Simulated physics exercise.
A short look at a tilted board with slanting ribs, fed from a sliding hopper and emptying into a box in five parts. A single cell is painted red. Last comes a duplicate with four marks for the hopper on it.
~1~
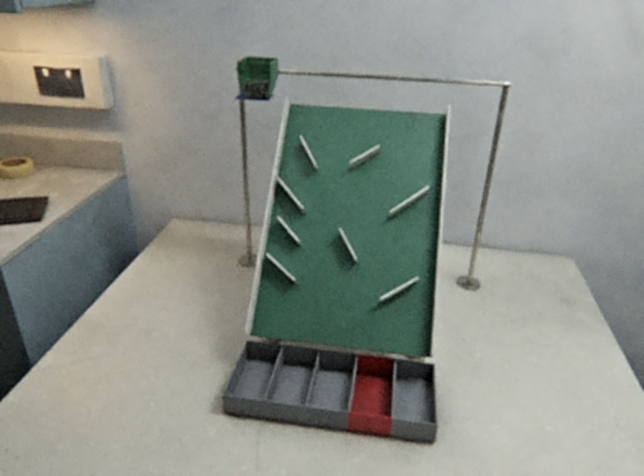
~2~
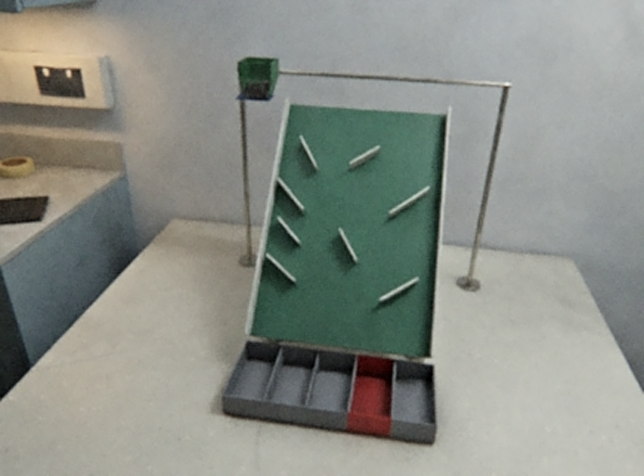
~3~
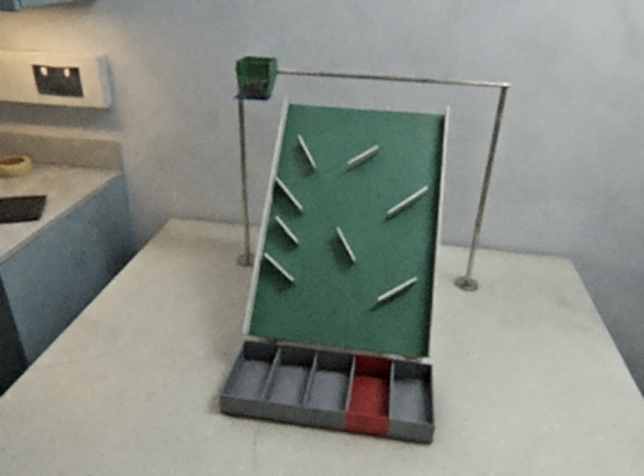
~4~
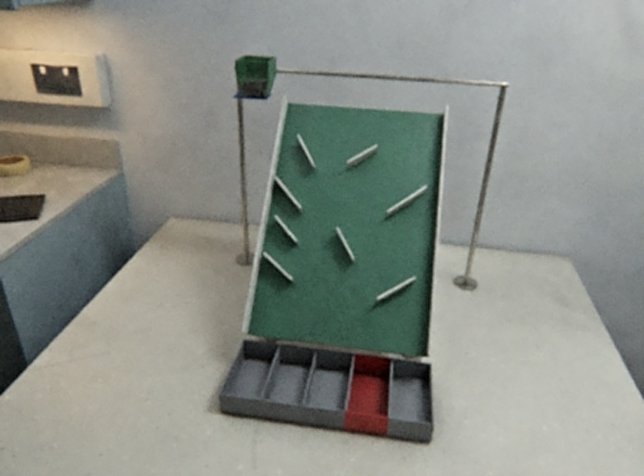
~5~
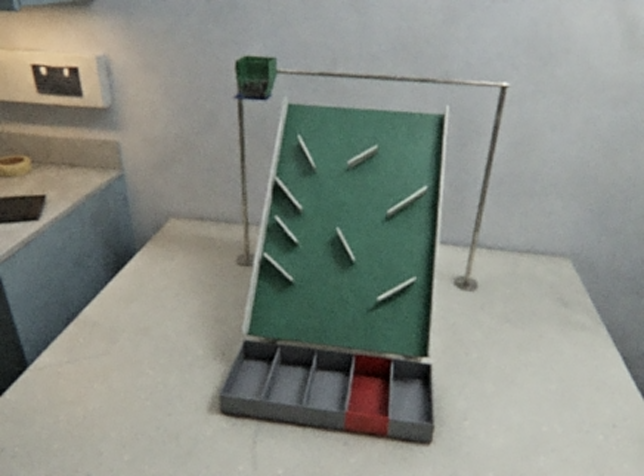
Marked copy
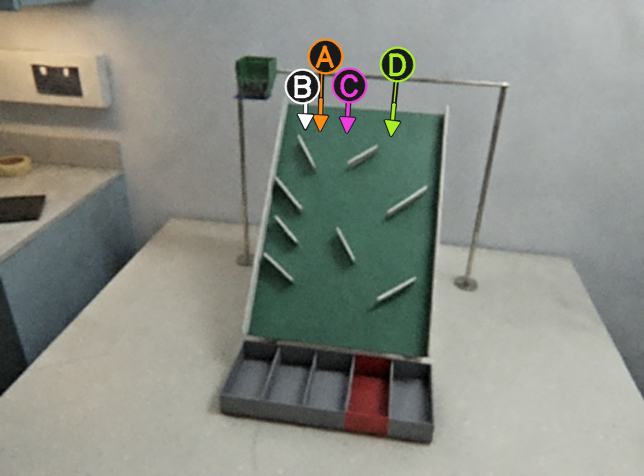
Tilted green board with slanting ribs standing motionless above a five-part grey box with one red cell, small hopper at upper left.
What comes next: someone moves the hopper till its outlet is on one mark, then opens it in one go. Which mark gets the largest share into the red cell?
It is D.
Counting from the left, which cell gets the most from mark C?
It is the second one.
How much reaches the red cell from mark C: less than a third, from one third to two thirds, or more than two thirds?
Less than a third.
On the marked copy, mark A meets the board at (320, 125); mark B meets the board at (305, 123); mark C meets the board at (347, 127); mark D meets the board at (391, 130).
Choosing A, a small part in the red cell, most in other cells.
Choosing B, a small part in the red cell, most in other cells, a small part held on the board.
Choosing C, a stray few in the red cell, most in other cells, a small part held on the board.
Choosing D, about half in the red cell, about a third in other cells, a small part held on the board.
